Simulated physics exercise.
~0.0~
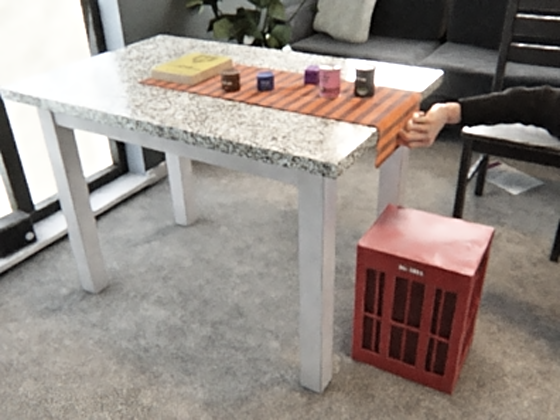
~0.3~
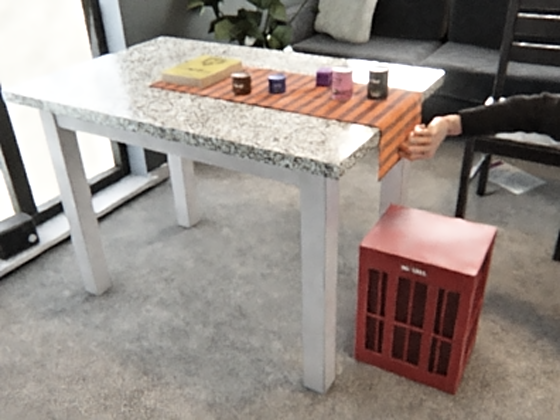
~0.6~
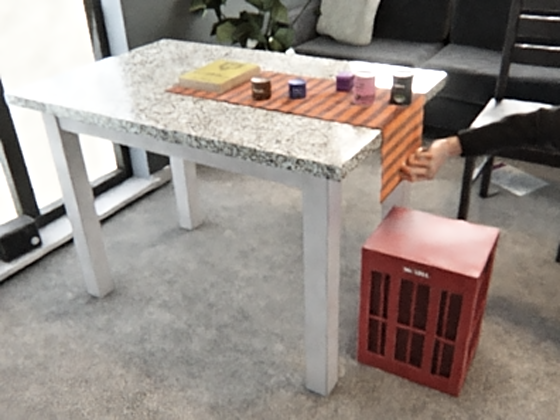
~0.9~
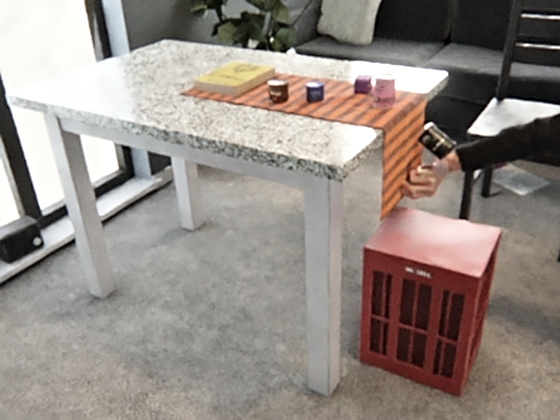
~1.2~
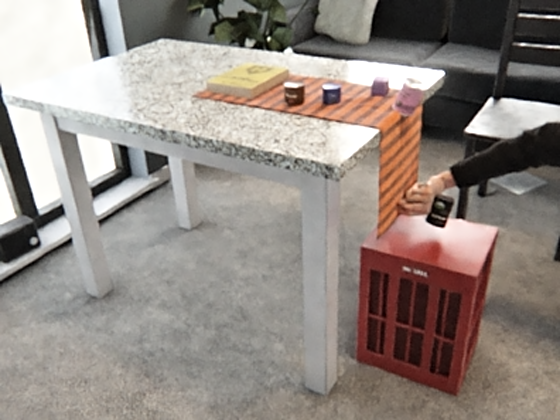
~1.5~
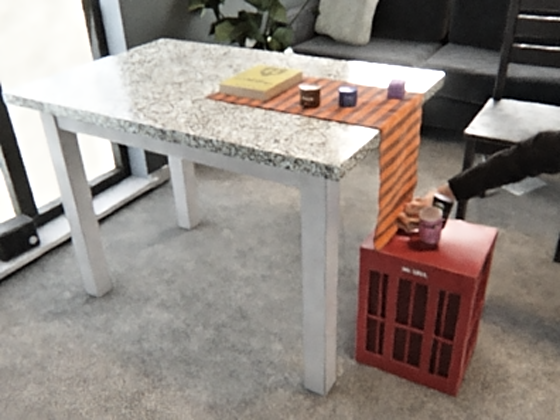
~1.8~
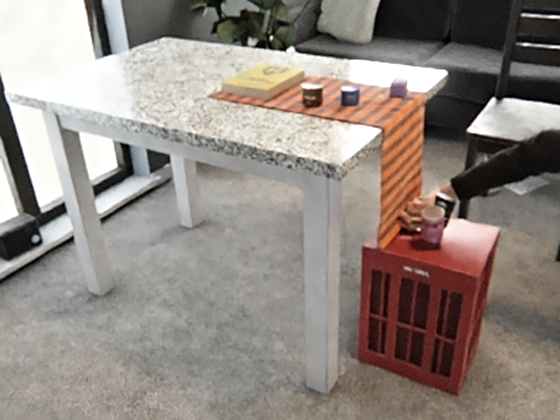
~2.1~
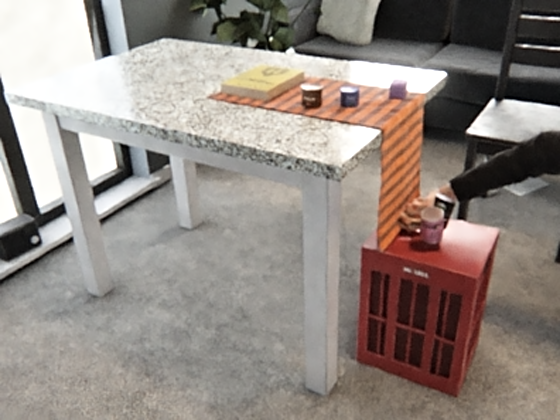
At a table, a hand pulls an orange cloth down until two small containers drop off.
